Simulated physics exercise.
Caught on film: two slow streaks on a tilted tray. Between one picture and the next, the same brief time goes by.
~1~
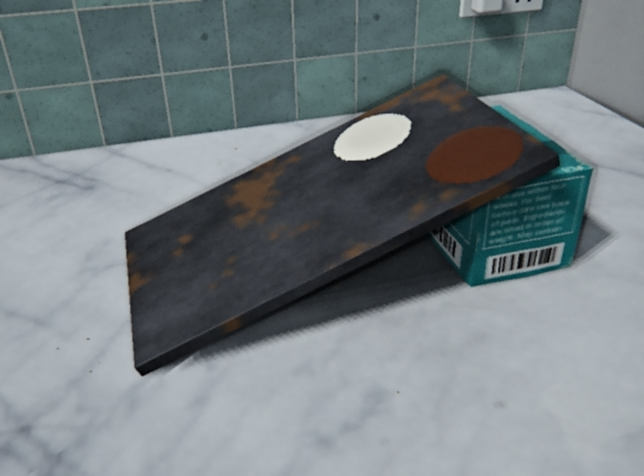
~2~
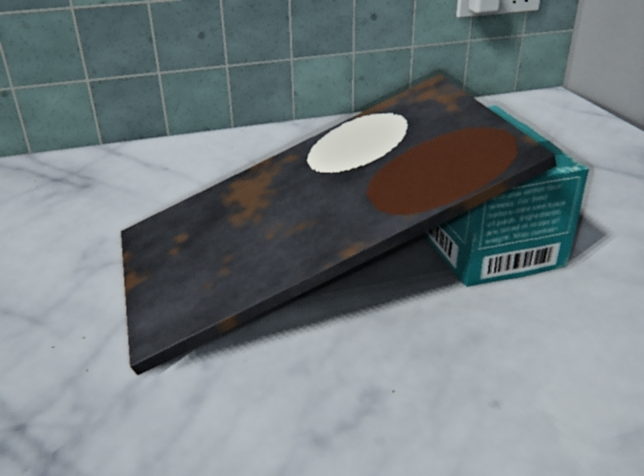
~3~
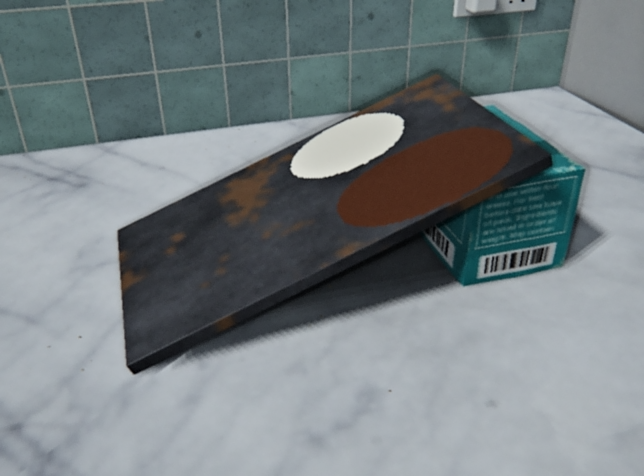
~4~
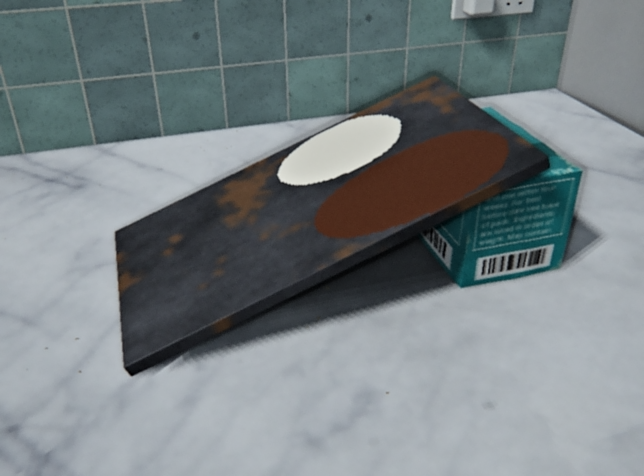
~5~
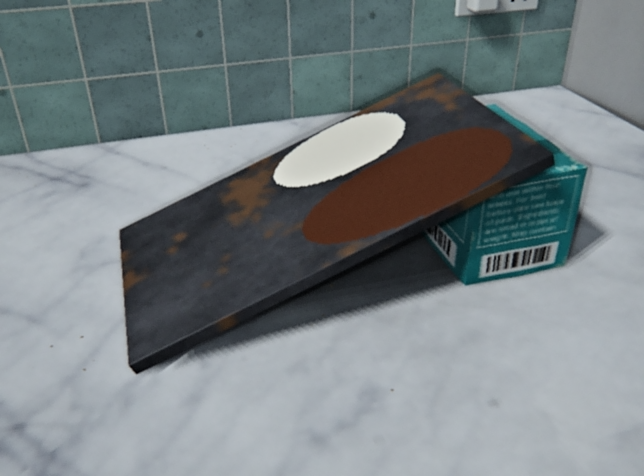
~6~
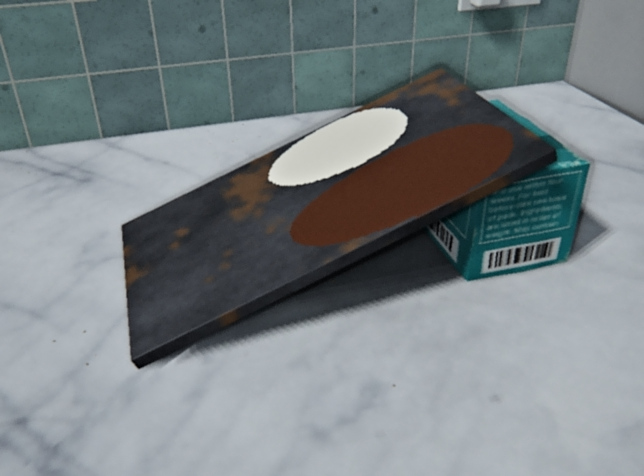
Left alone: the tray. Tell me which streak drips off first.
The front streak drips off first.
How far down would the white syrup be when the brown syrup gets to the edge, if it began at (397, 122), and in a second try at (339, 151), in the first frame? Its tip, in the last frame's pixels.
About (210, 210), then about (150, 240).
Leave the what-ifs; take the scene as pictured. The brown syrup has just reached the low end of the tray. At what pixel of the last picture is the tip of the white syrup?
Front at roughly (188, 218) (pixels, last frame).
A moment on, the brown syrup is three quarters of the way down; the white syrup is three quarters of the way down.
Further on, the brown syrup is close to the edge; the white syrup is three quarters of the way down.
When it is over, the brown syrup is at the low edge; the white syrup is three quarters of the way down.
